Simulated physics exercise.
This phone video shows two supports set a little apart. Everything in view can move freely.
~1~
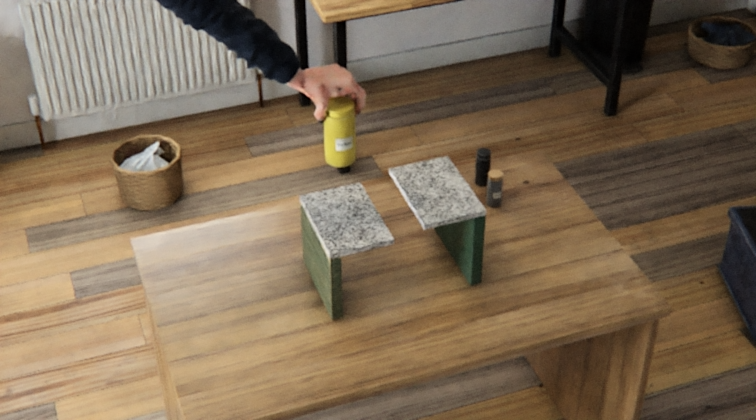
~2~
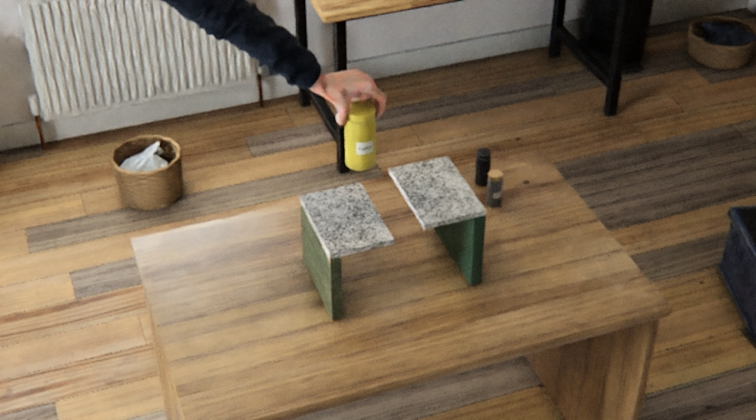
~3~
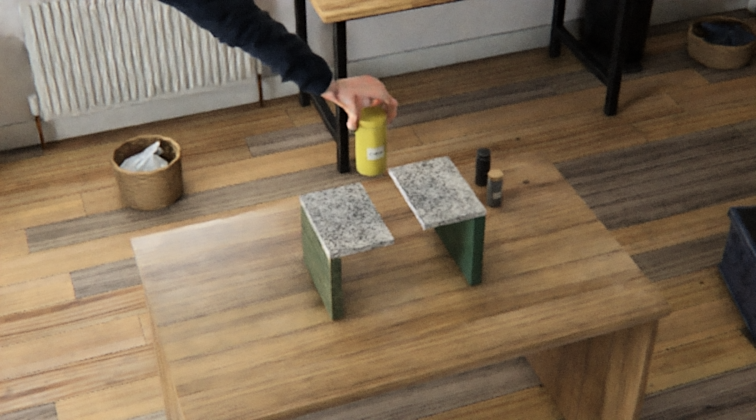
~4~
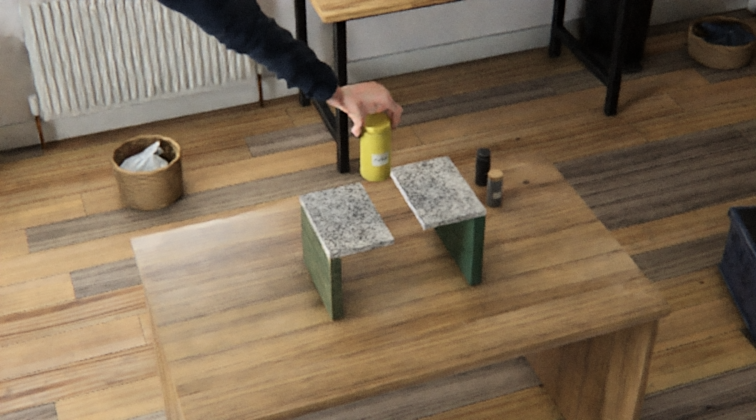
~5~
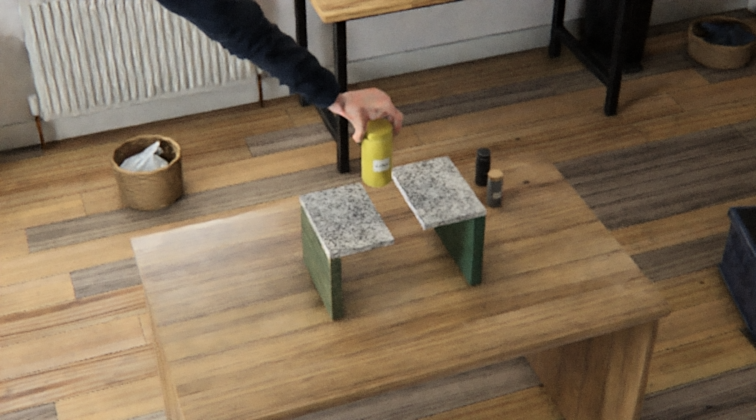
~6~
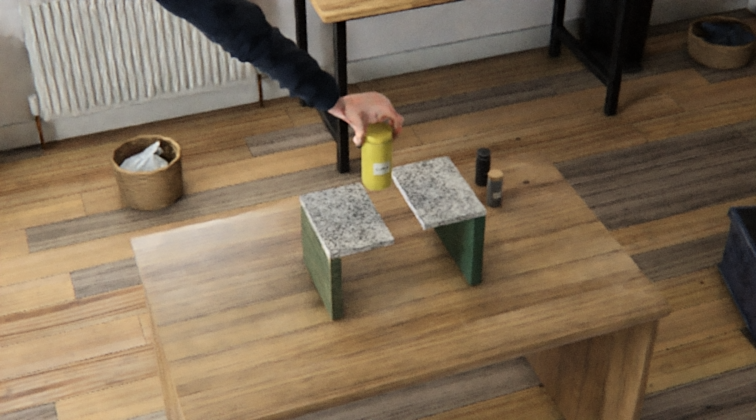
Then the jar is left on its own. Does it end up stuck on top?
Prediction: Stuck.
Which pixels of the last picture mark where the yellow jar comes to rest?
It finishes at around (399, 187).
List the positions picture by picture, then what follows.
In the first picture, on its way; yellow jar (340, 132); grey shaker (495, 188).
In the second picture, on its way; yellow jar (360, 136); grey shaker (495, 188).
In the third picture, on its way; yellow jar (371, 141); grey shaker (495, 188).
In the fourth picture, on its way; yellow jar (376, 147); grey shaker (495, 188).
In the fifth picture, on its way; yellow jar (377, 153); grey shaker (495, 188).
In the sixth picture, held still over the gap; yellow jar (377, 156); grey shaker (495, 188).
Then, 0.20 s on from there, yellow jar shifted about its own width near (377, 173).
Then, 0.30 s on from there, yellow jar shifted about its own width near (378, 185).
Then, 0.60 s on from there, yellow jar turned 50° from how it was put near (398, 187).
In the end, toppled on the stand or table, yellow jar; the other 2 unmoved. At the end, from the last picture's camera, yellow jar near (399, 187). The jar lodges.
